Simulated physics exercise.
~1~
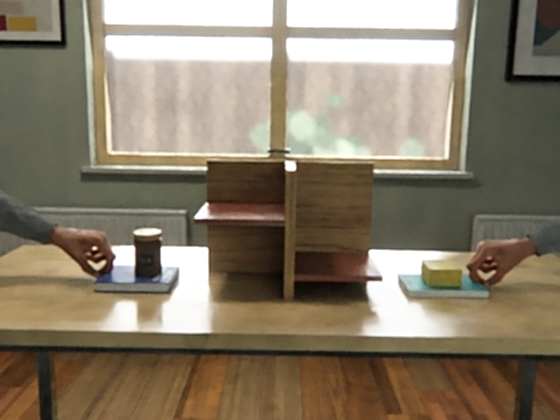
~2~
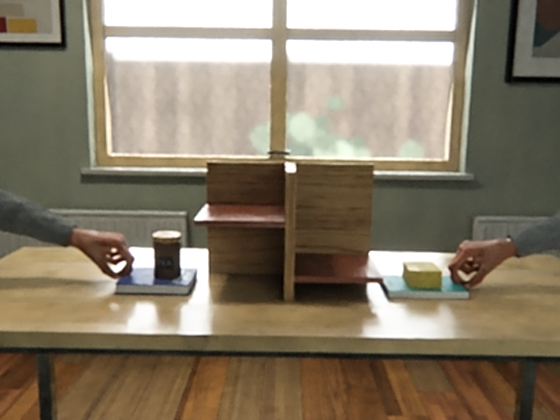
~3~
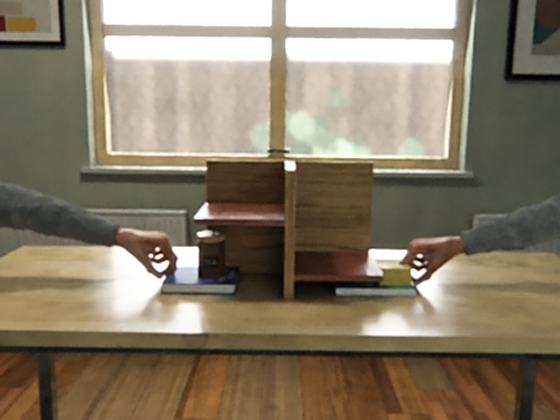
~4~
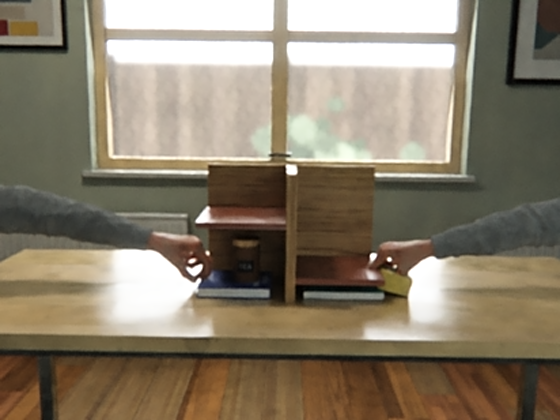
Two hands sliding books under low shelves, the brown jar riding in untouched while the yellow block gets scraped back and tilts.
